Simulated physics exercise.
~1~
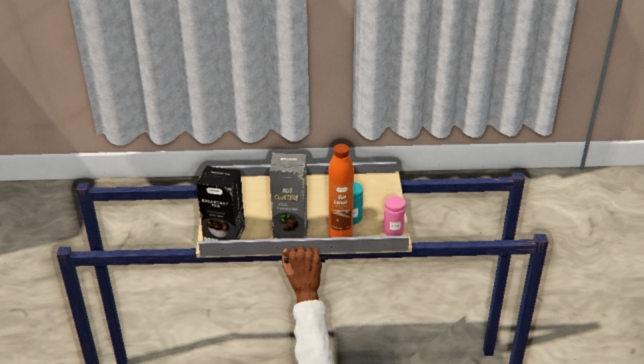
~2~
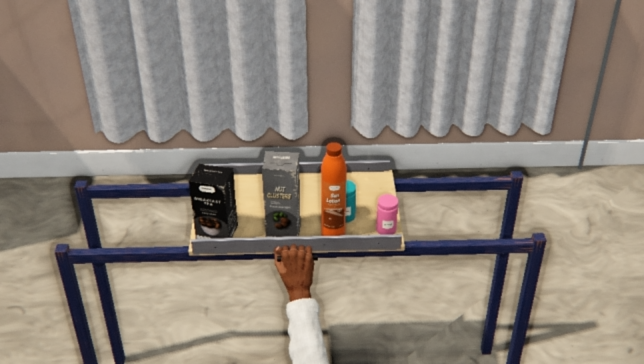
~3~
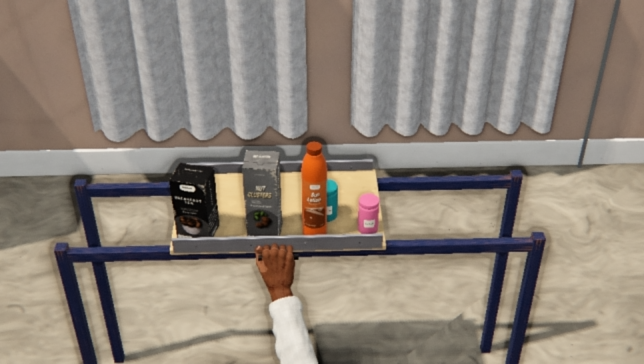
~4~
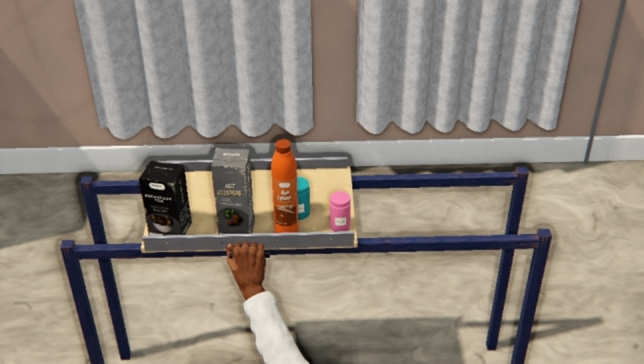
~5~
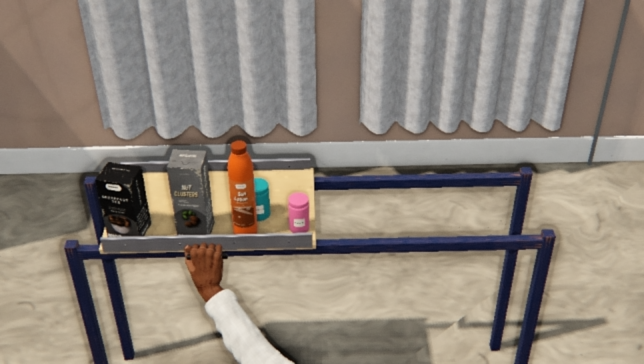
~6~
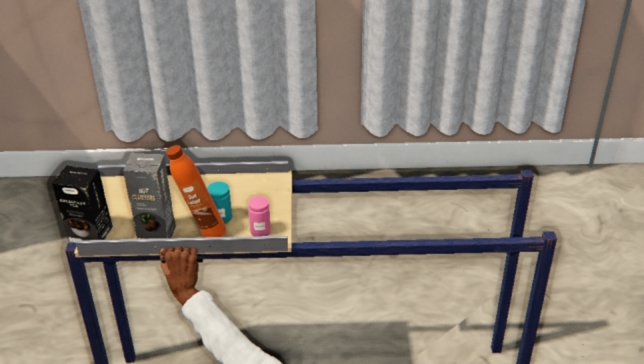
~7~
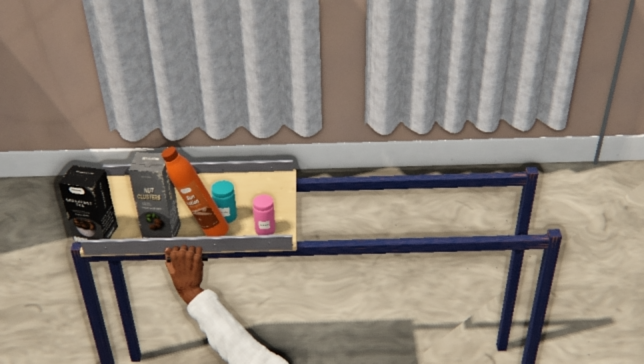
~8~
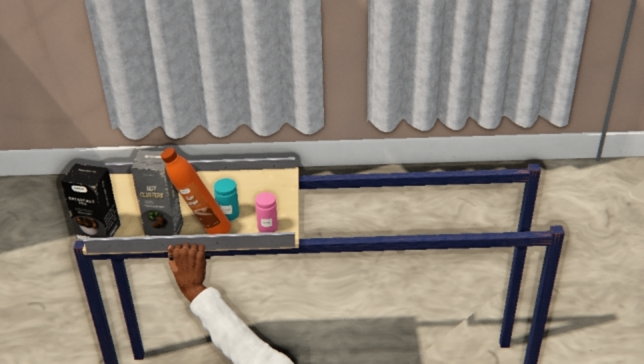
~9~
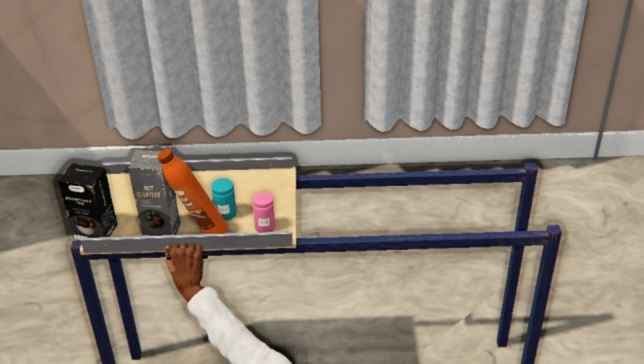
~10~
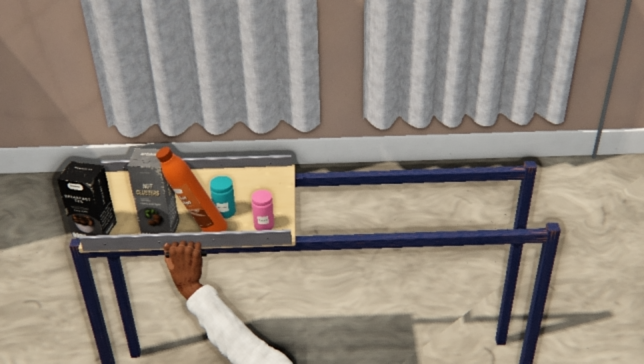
In front of a brown wall with wavy grey panels, seen from above, a shallow tray sits across two dark blue rails. On it stand a black carton at the left, a grey carton, a tall orange bottle, a turquoise jar and a small pink shaker at the right. A hand in a white sleeve holds the near edge as the tray slides left, slowly at first and then faster. Near the left end it stops, and the orange bottle tips left toward the grey carton. It stays leaning there while everything else remains upright.
